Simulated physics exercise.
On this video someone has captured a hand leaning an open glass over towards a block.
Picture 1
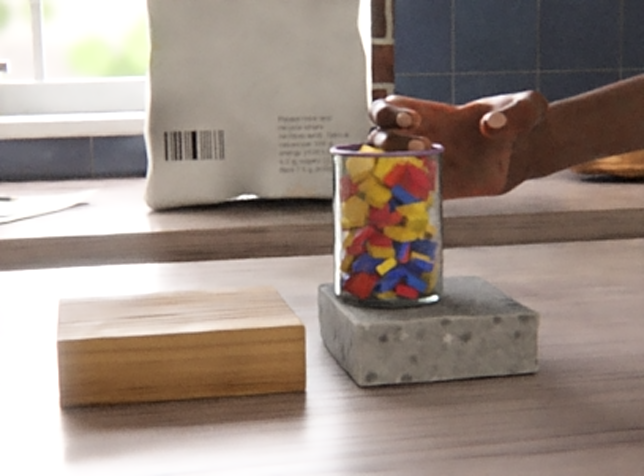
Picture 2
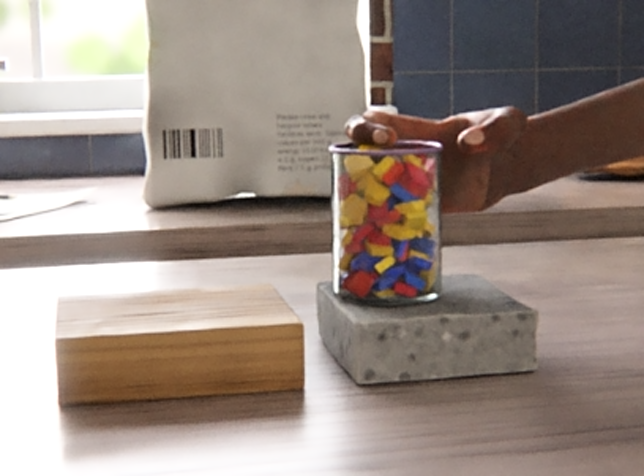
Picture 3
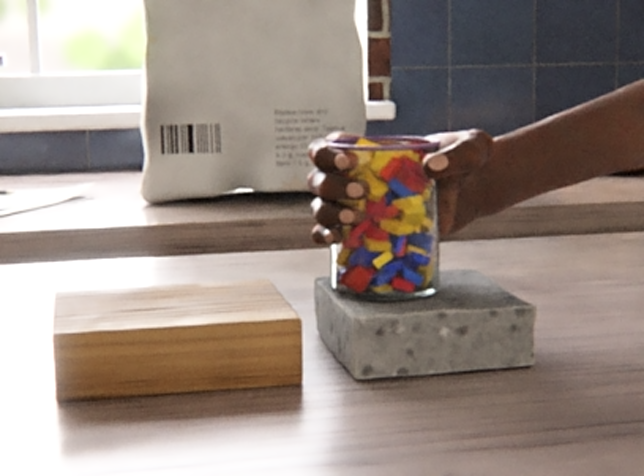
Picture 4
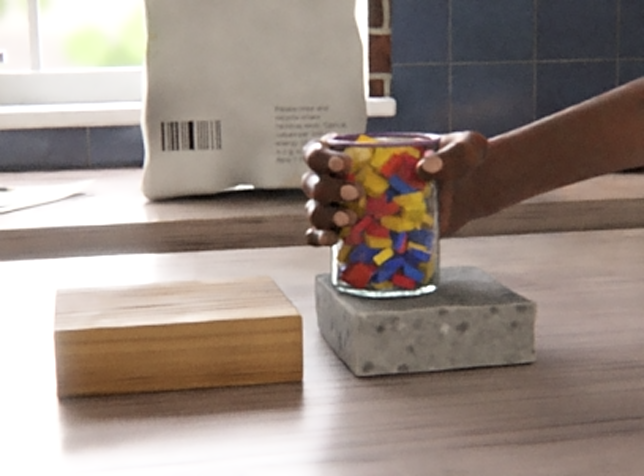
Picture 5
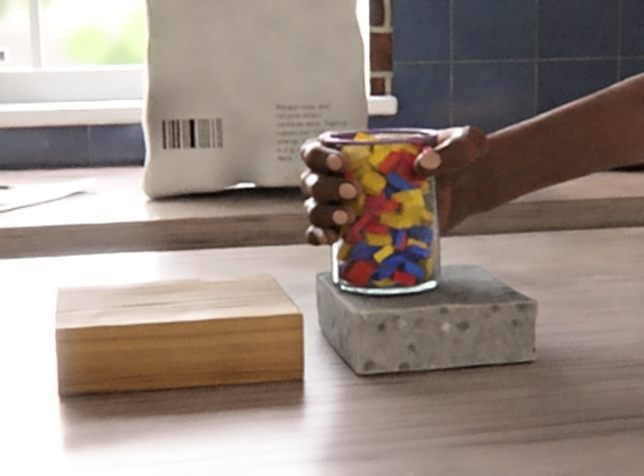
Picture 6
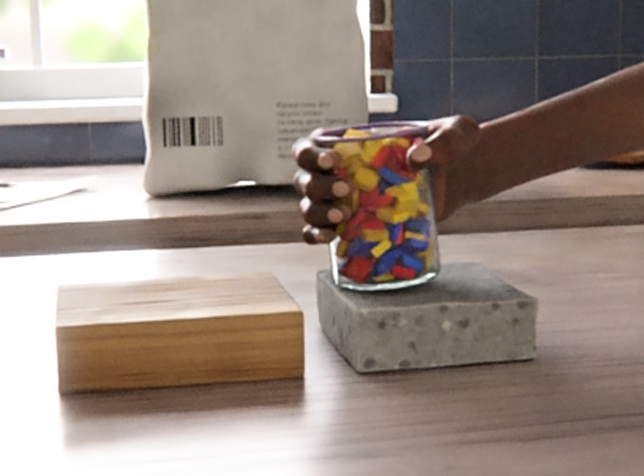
In the video, a hand resting at the rim of a glass of red, yellow and blue pieces on a gray stone slab wraps around it, then leans it slightly left, toward a wooden block on the table.
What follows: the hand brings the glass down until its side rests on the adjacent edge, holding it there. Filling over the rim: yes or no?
Yes, some gets out.
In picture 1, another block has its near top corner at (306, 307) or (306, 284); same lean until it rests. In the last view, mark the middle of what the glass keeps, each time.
(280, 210) and (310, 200), approximately.
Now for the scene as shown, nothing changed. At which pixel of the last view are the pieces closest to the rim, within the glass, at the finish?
In the last picture they end up around pixel (189, 271).
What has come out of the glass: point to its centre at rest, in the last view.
I'd point to around (155, 290) for that.
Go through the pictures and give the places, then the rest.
Glass near (388, 222), nearly full of mosaic tiles; block near (176, 342), its top about level with the glass's foot, in the first frame.
Glass near (387, 220), upright; rim near (333, 150); top of the contents near (381, 176), in the second frame.
Glass near (384, 215), upright; rim near (331, 145); block near (172, 335), in the third frame.
Glass near (385, 212), upright; rim near (332, 142); top of the contents near (380, 168), in the fourth frame.
Glass near (384, 209), upright; rim near (329, 140); block near (174, 330), in the fifth frame.
Glass near (379, 204), leaning 5°; rim near (320, 139); block near (175, 328), its top about level with the glass's foot, in the sixth frame.
Then, 0.53 s on from there, the glass leans 36°; everything is still inside.
Then, 1.11 s on from there, the glass leans 69°; everything is still inside.
Then, 1.78 s on from there, the glass rests on the block at 90°; a small part of the mosaic tiles out of it.
In the end, the glass rests on the block at 90°; a small part of the mosaic tiles out of it.
